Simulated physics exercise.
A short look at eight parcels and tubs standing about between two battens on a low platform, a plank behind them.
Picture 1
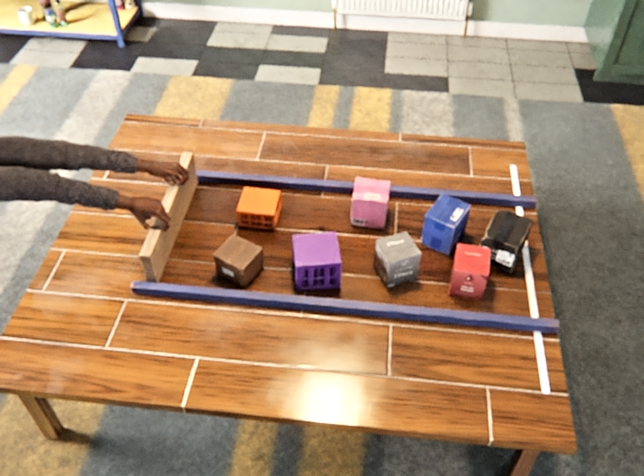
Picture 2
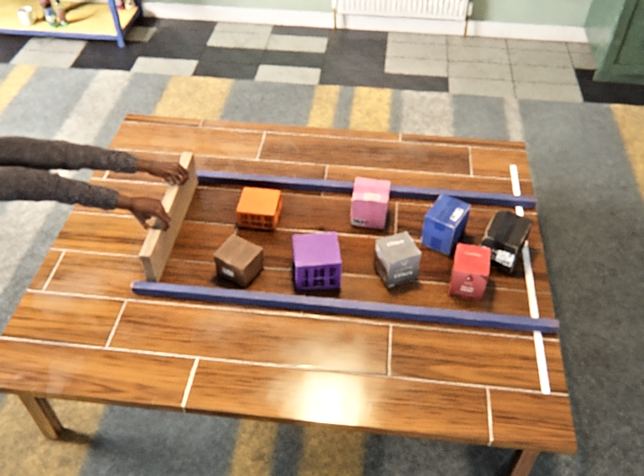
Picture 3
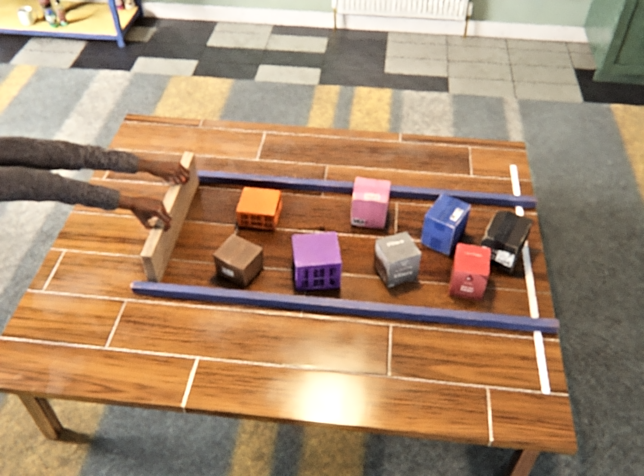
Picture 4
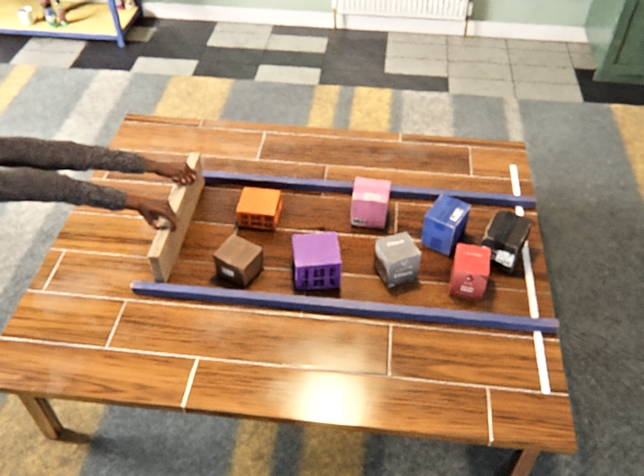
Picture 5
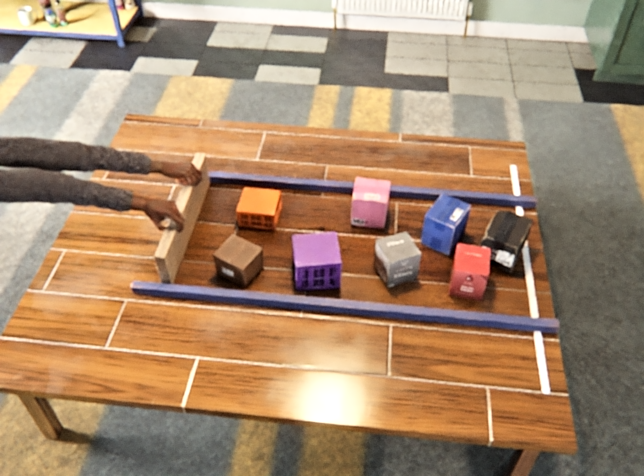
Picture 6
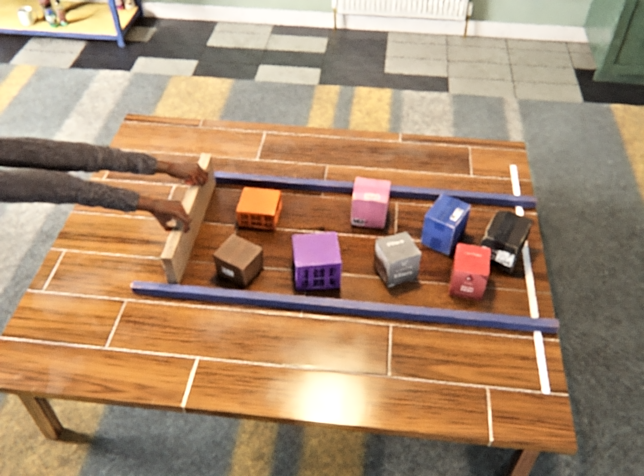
Two hands reach in from the left to hold an upright wooden plank on a low, wood-patterned platform, seen from above at an angle in a room with patterned carpet. Between two blue battens stand eight boxes: orange and brown nearest the plank, purple and pink mid-way, then grey, blue, red and black near white tape at right. The hands first barely move, then slide the plank slightly rightward, while the boxes and camera stay still.
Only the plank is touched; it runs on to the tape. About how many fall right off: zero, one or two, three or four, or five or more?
Outcome: The number that fall off is five or more.
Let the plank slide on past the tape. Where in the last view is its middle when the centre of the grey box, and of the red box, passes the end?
Its middle is around (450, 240) and around (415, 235).
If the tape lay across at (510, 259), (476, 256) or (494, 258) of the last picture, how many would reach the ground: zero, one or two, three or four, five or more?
In that order: More than four; either three or four; at least five.
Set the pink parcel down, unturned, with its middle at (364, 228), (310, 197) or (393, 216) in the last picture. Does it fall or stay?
Place by place, it tumbles off; is lost; falls.
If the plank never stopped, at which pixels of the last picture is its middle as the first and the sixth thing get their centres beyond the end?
About (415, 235), then (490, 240).
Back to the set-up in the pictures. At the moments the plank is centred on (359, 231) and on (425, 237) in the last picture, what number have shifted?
By then 7, and 8.
Early on, none off yet; black parcel at rest near (505, 240); red box at rest near (470, 272); blue parcel at rest near (445, 224).
Finally, the number that fall off is five or more; lost, brown tote, orange crate, purple crate, pink parcel, grey box, blue parcel, red box and black parcel.
